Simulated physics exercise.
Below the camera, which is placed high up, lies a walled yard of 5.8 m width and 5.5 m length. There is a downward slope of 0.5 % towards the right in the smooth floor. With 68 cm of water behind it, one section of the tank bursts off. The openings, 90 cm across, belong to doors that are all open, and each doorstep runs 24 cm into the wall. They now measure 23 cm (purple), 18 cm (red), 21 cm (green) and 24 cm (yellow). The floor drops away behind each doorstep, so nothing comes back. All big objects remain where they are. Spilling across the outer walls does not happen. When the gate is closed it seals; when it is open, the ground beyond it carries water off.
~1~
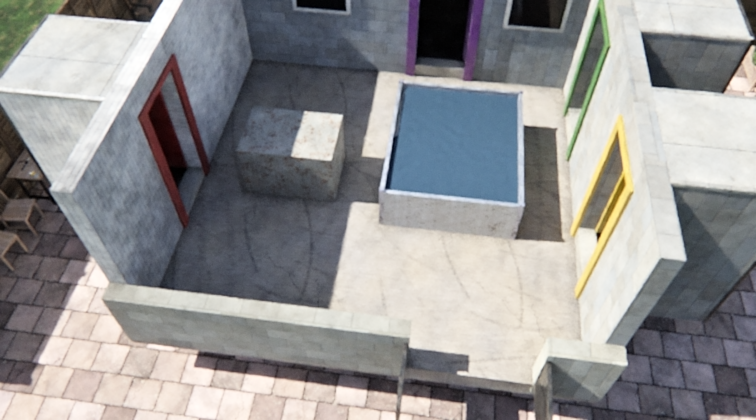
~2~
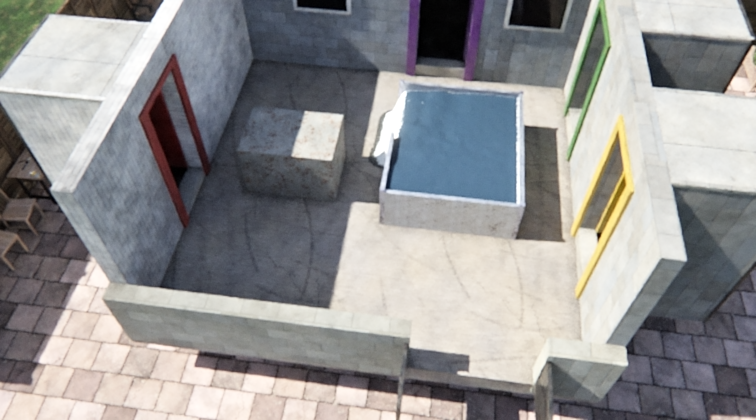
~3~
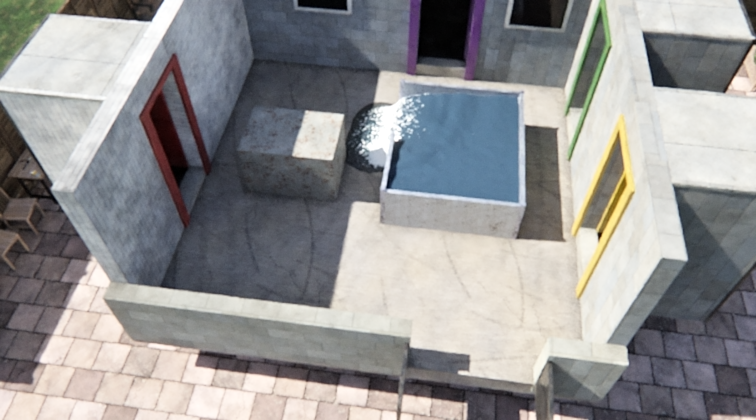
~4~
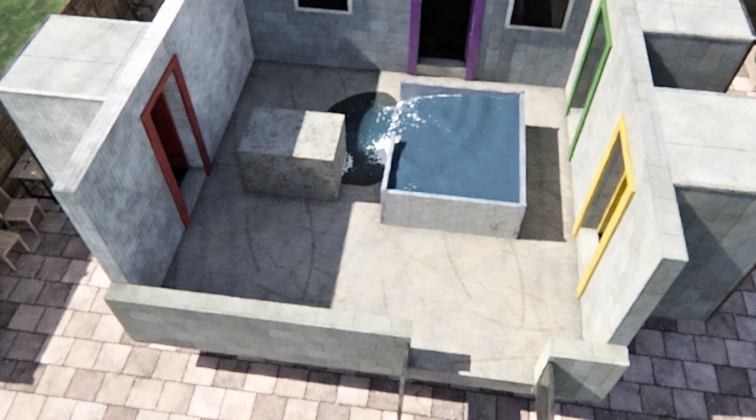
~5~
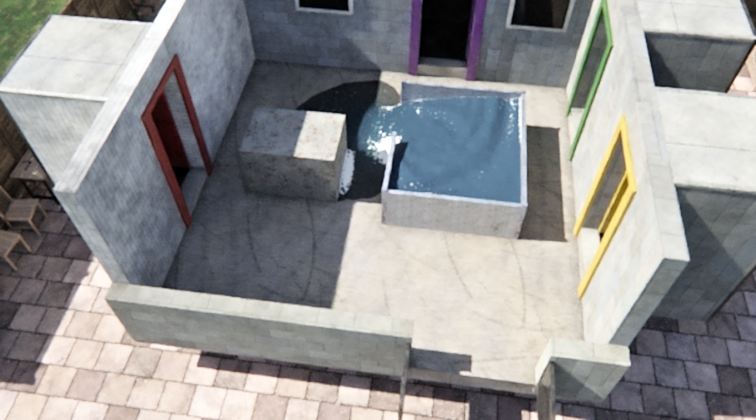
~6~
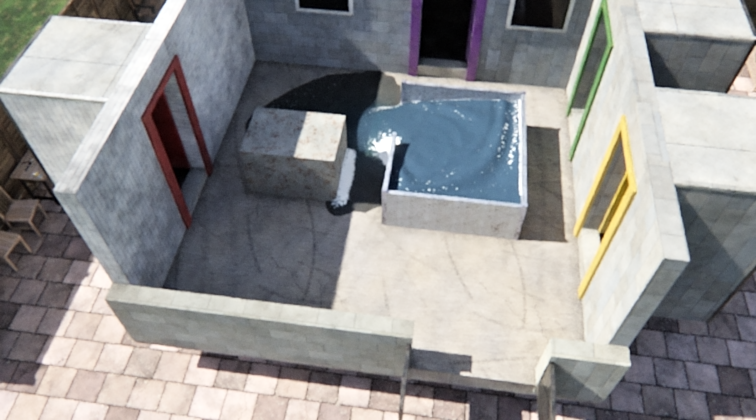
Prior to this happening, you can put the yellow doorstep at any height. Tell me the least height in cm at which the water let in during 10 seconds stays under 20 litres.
It should be about 10.5 cm.
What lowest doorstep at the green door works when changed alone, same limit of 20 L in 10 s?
For green, a step near 14.5 cm.
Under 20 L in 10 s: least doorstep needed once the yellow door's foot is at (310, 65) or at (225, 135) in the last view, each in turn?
In turn: Roughly 26 cm, roughly 33 cm.
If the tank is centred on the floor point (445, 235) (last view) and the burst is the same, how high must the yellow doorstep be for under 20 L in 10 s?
New minimum height: Approx. 9.0 cm.
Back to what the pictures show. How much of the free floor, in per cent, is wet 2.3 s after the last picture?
Some 50 per cent is wet.
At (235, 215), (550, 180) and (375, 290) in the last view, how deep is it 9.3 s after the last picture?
Roughly 5, then 7, then 8 cm.
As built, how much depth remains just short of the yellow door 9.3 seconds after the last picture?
Lab note: Depth approx. 14.5 cm.
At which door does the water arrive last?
That would be the yellow door.
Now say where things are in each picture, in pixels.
The tank at (456, 142) is whole and still, 68 cm deep; the yellow door at (596, 221) is dry, in the first frame.
Water pours out at (398, 129) and has run 0.3 m, to (376, 161); about 10 cm deep outside, 68 cm at the back, in the second frame.
The front is at (348, 155), 0.8 m from the gap at (398, 131); 1.0 m2 of floor is wet, 68 cm left at the back, in the third frame.
The gap is at (399, 132), the front 1.4 m out at a hidden place; the back of the tank holds 68 cm, in the fourth frame.
The gap is at (400, 132), the front 1.9 m out at a hidden place; the back of the tank holds 67 cm, in the fifth frame.
The front is at a hidden place, 2.6 m from the gap at (400, 132); 4.5 m2 of floor is wet, 59 cm left at the back; the yellow door at (599, 221), 3.5 m from the gap, is still 3.1 m from the nearest water, in the sixth frame.
Then, 0.7 s after the last picture water covers 30 % of the floor, deepest (42 cm) near (255, 63); it has not reached the yellow door.
Then, 2.3 s after the last picture water covers 50 % of the floor, deepest (33 cm) near (294, 121); it has not reached the yellow door.
Then, 9.3 s after the last picture water covers 100 % of the floor, deepest (15 cm) near (556, 91); 14 cm at the yellow door, 0 litres in over its 24 cm doorstep.
At the yellow door as built, the water peaked near 17 cm, 6.9 s after the last picture.
Run again over the same 10 s with other heights there, 35 litres in over 9 cm, 10 litres over 12 cm. The limit of 20 litres is kept from about 10.5 cm up.
